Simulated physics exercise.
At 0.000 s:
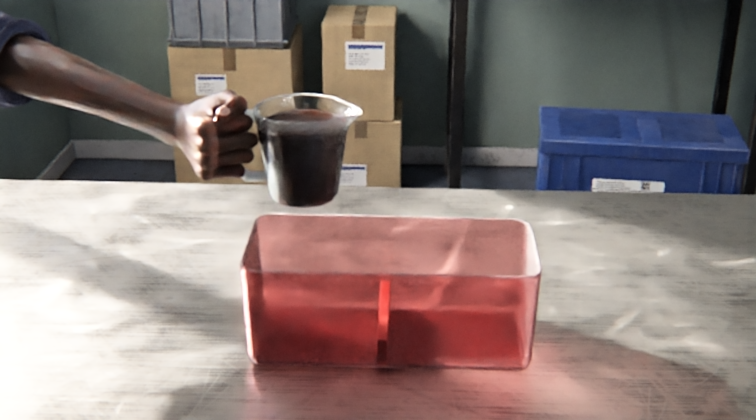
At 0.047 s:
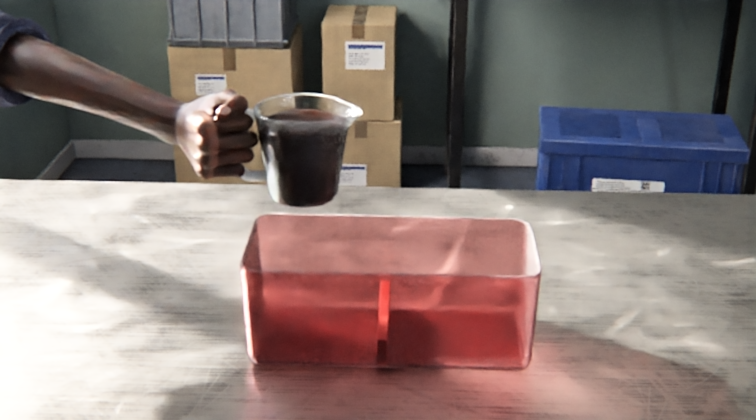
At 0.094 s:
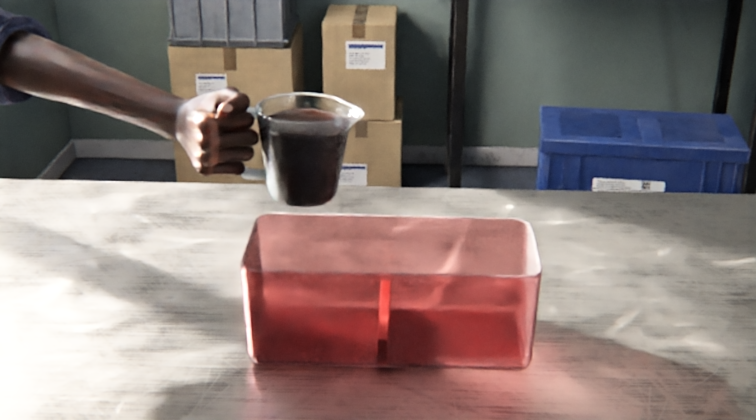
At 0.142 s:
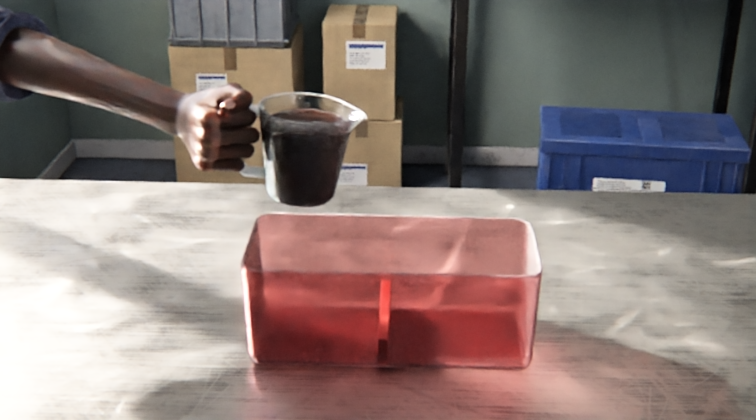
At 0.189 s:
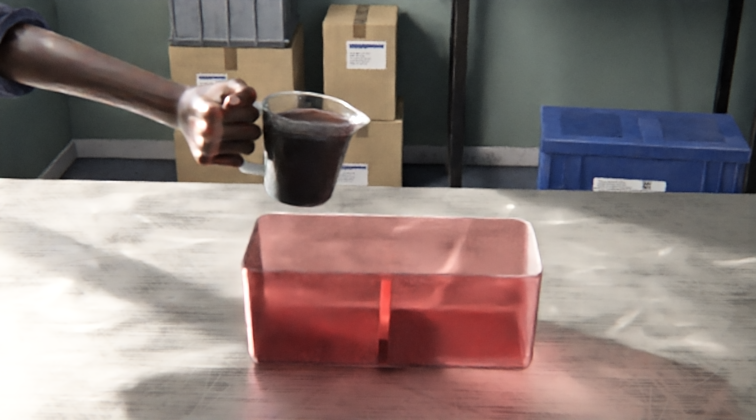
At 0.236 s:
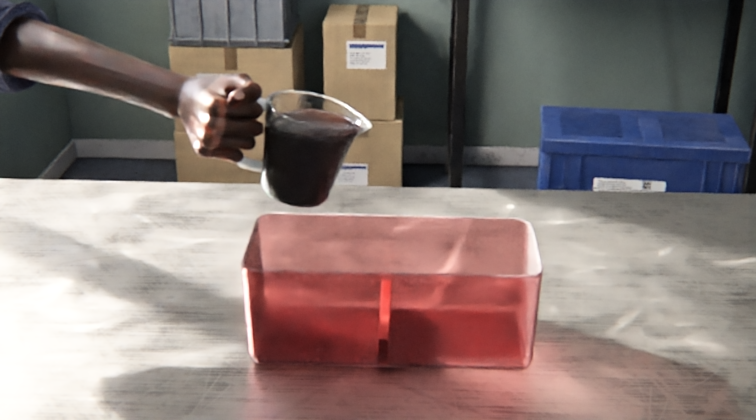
A dark-skinned hand and forearm reach in from the left over a pale, scuffed table, viewed from the front and slightly above, in a storage room with green-grey walls. The hand holds a clear flared jug of dark coffee above a long, see-through red basin with a low dividing wall, before stacked cardboard boxes and a blue bin. The jug slowly tilts rightwards while the camera stays still.
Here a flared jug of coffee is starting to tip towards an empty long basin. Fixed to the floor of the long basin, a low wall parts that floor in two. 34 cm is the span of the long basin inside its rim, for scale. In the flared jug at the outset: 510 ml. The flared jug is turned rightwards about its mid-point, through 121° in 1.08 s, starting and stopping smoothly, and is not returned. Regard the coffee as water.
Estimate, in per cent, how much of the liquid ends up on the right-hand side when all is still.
81 %.
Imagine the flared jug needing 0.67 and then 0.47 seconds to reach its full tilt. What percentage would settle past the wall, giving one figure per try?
Respectively about 65 and 50 percent.
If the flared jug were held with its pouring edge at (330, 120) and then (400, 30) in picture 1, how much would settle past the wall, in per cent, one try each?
Respectively 40 and 85 %.
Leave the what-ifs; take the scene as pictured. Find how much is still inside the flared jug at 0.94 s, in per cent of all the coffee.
Roughly 5 per cent.
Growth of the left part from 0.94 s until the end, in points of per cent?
Change: Approx. 7 %.
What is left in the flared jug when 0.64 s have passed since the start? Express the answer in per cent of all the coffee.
Close to 62 percent of the liquid remains at that time.
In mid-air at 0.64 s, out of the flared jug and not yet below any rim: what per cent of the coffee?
Close to 22 per cent, I'd say.
After 0.64 s the tilt is 78° and 62 per cent is still to pour, 0 is left of the wall and 16 right of it.
After 0.94 s the tilt is 116° and 5 per cent is still to pour, 11 is left of the wall and 78 right of it.
After 1.24 s the tilt is 121° and 0 per cent is still to pour, 18 is left of the wall and 82 right of it.
After 1.58 s the tilt is 121° and 0 per cent is still to pour, 18 is left of the wall and 81 right of it.
In the end 18 per cent lies left of the wall, 81 right of it and 1 outside.
